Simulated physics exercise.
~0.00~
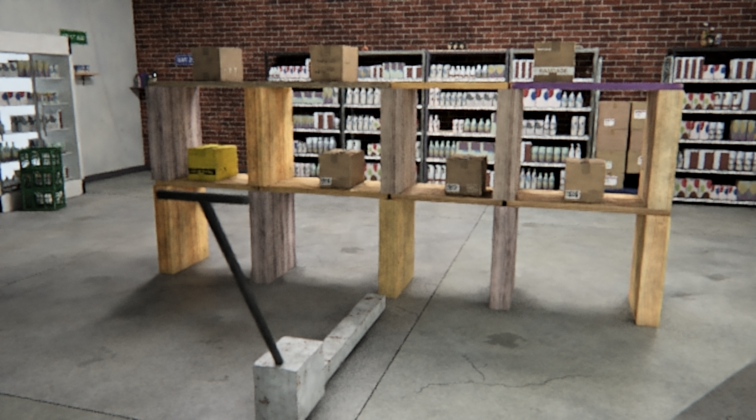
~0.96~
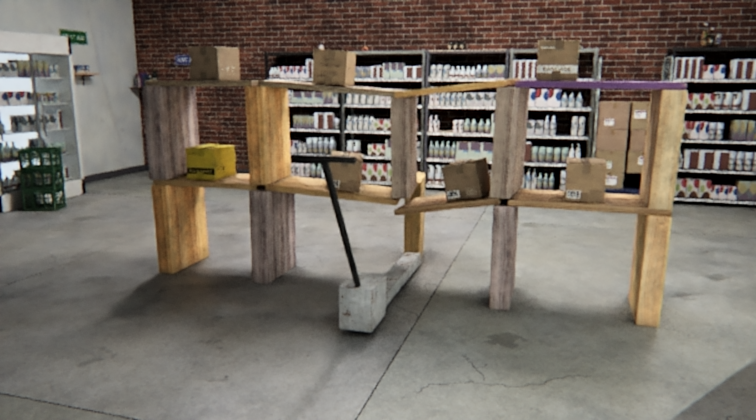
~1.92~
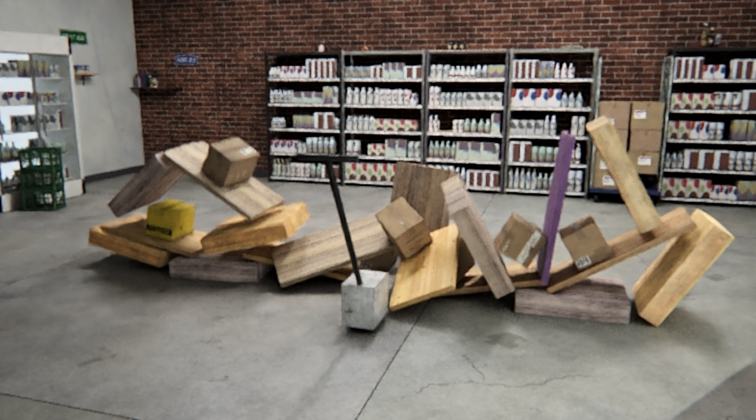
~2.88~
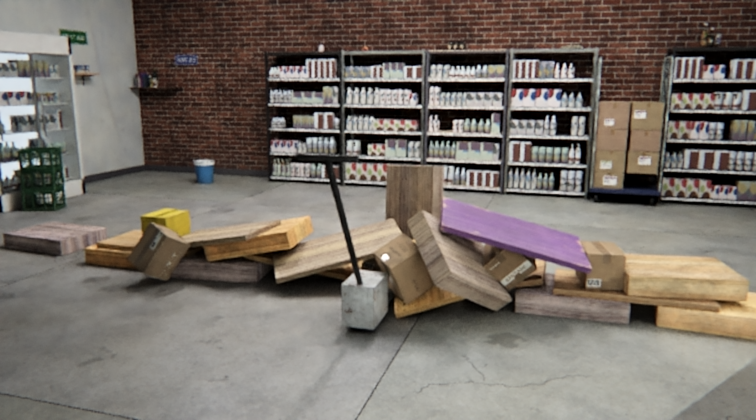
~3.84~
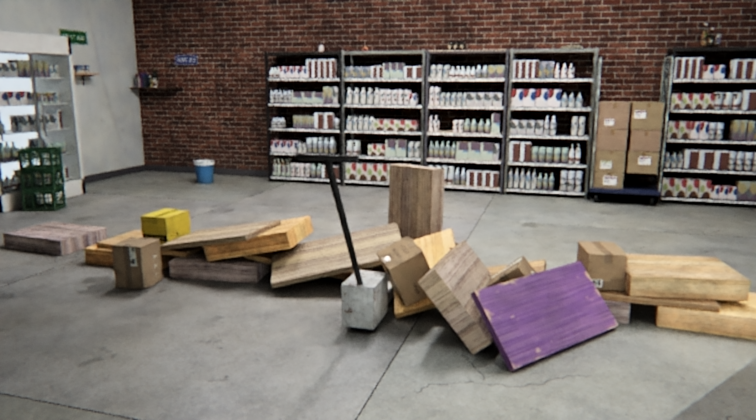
On a shop floor in front of stocked shelves and a brick wall, a two-tier rack of upright timber slabs and boards holds cardboard cartons and one yellow carton. A low jack with a long dark handle pushes into the base of a middle upright, knocking it away, and the boards above begin to sag. The jack stops, and the whole rack collapses around it, slabs and cartons tumbling together. The purple board stands steeply on end, then topples over and slides down toward the front. Finally, nearly everything lies in a low, jumbled heap, the yellow carton resting at the left.
